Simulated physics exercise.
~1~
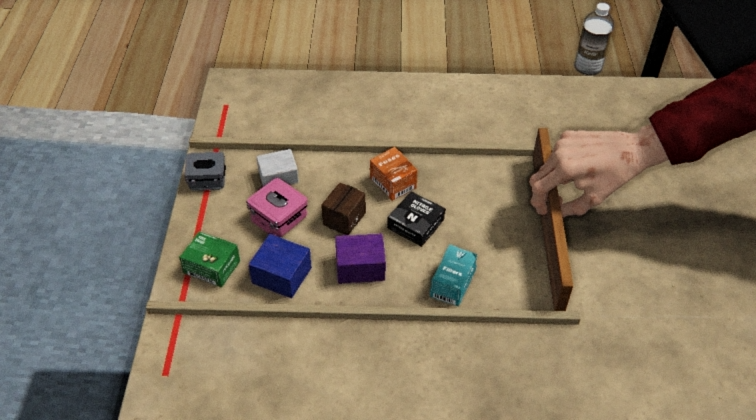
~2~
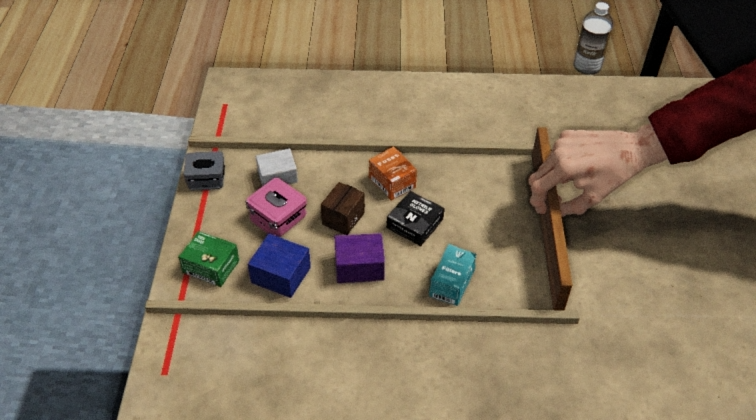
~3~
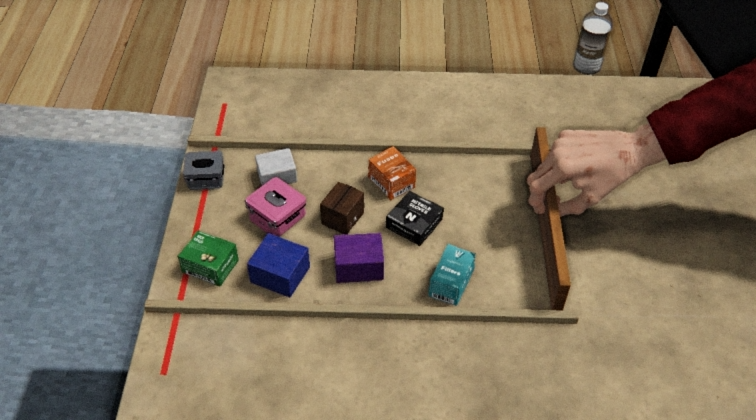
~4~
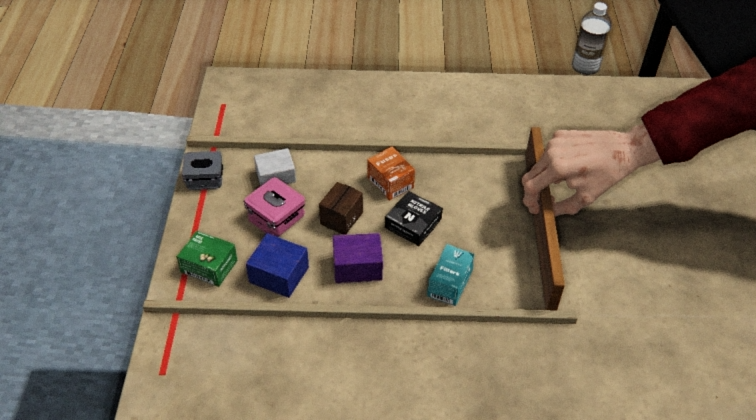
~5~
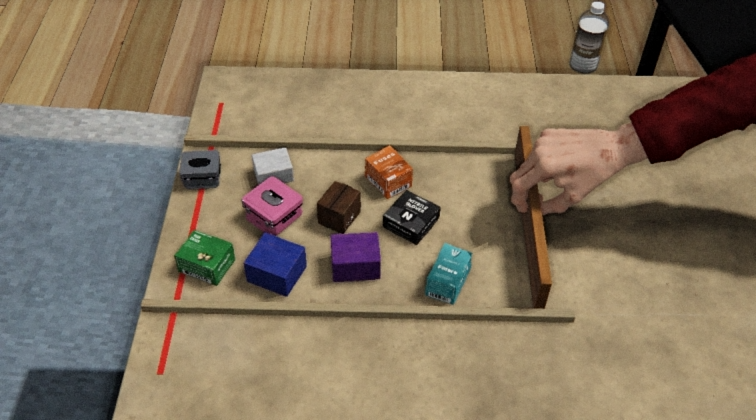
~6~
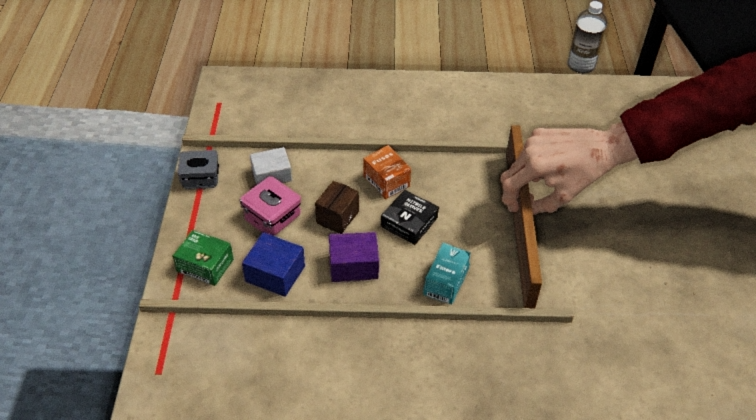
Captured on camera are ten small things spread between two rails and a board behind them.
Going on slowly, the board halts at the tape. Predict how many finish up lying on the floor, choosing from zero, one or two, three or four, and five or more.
My prediction is five or more.
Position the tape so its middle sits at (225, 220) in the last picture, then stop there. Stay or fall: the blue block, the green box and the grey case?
The blue block? It does not stay. The green box? It does not stay. The grey case? It does not stay.
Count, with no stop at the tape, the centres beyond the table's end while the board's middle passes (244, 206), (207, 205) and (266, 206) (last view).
4, 7 and 1.
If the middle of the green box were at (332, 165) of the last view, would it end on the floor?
The green box falls.
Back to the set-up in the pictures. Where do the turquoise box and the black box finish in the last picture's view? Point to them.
Taking them in turn, first comes (162, 272), then (169, 219).
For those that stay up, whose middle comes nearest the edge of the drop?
Answer: The black box.
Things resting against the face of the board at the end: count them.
Count: 3.
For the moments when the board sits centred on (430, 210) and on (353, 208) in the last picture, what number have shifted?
So far 2, and 8 at the second.
Soon after, none off yet; grey case at rest near (199, 170); green box at rest near (204, 257); white block at rest near (271, 168).
Then, none off yet; grey case at rest near (199, 170); green box moved about its own width near (175, 260); white block at rest near (271, 168).
Further on, one off so far; grey case moved about its own width near (163, 170); green box on the floor; white block moved well along near (202, 164).
At rest, the number that fall off is five or more; fallen, purple block, brown box, blue block, pink case, white block, green box and grey case.
